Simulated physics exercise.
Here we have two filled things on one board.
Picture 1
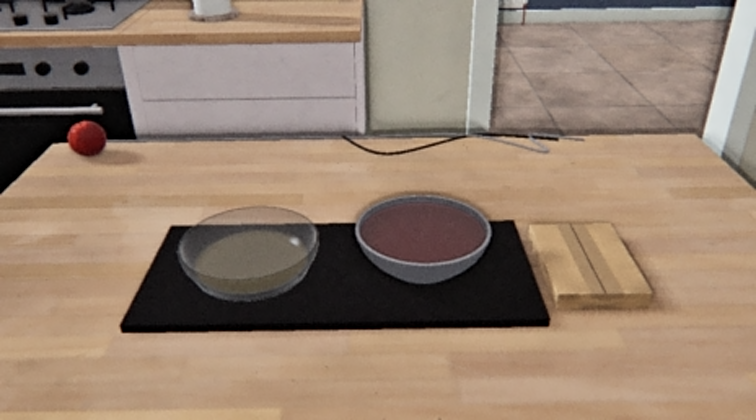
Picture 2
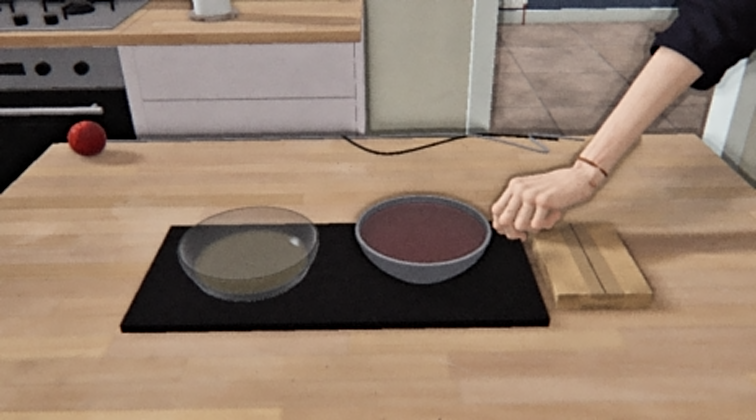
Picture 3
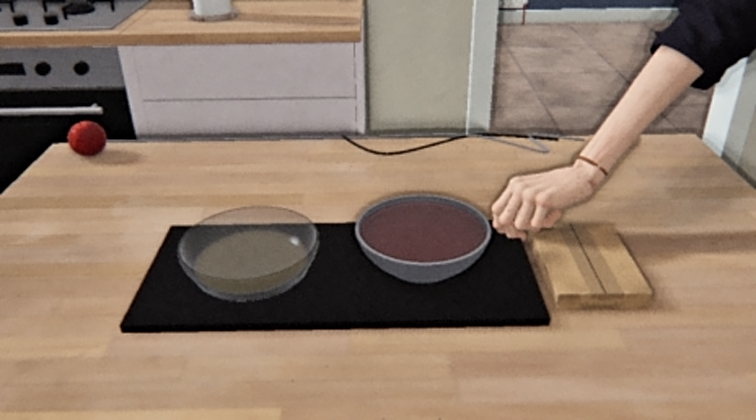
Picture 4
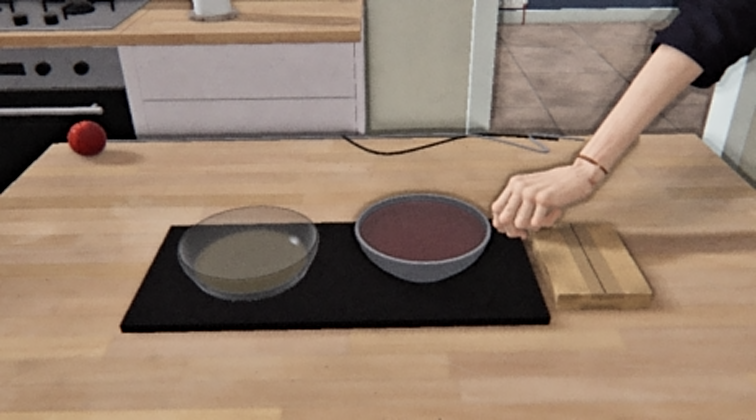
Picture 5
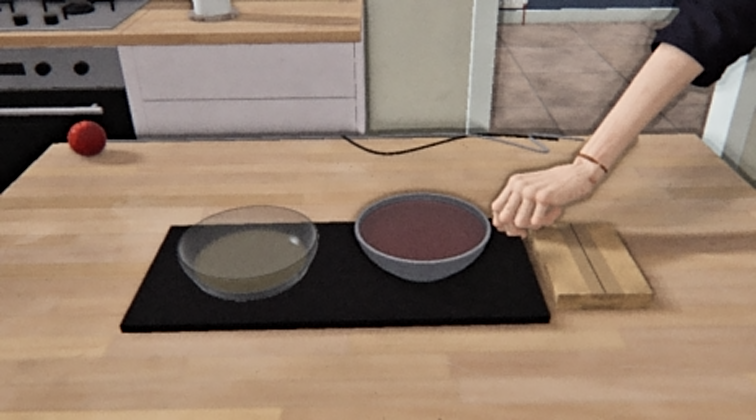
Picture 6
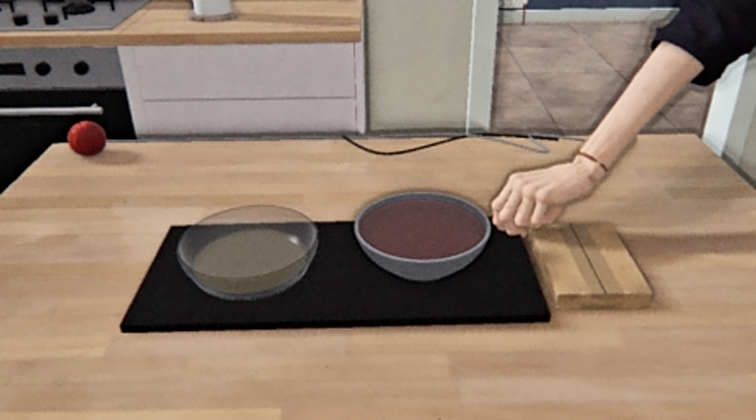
A hand reaches in from the right and grips the black board, barely raising its end.
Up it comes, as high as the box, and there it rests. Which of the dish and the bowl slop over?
The dish stays dry outside; the bowl stays dry outside.
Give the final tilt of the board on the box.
Roughly 3°.
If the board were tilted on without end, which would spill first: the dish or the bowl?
The right-hand one.
A moment on, the board slopes by about 2°; dish, all is still inside; bowl, all is still inside.
Further on, the board slopes by about 4°; dish, all is still inside; bowl, all is still inside.
When it is over, the board slopes by about 3°, resting on the box; dish, all is still inside; bowl, all is still inside.
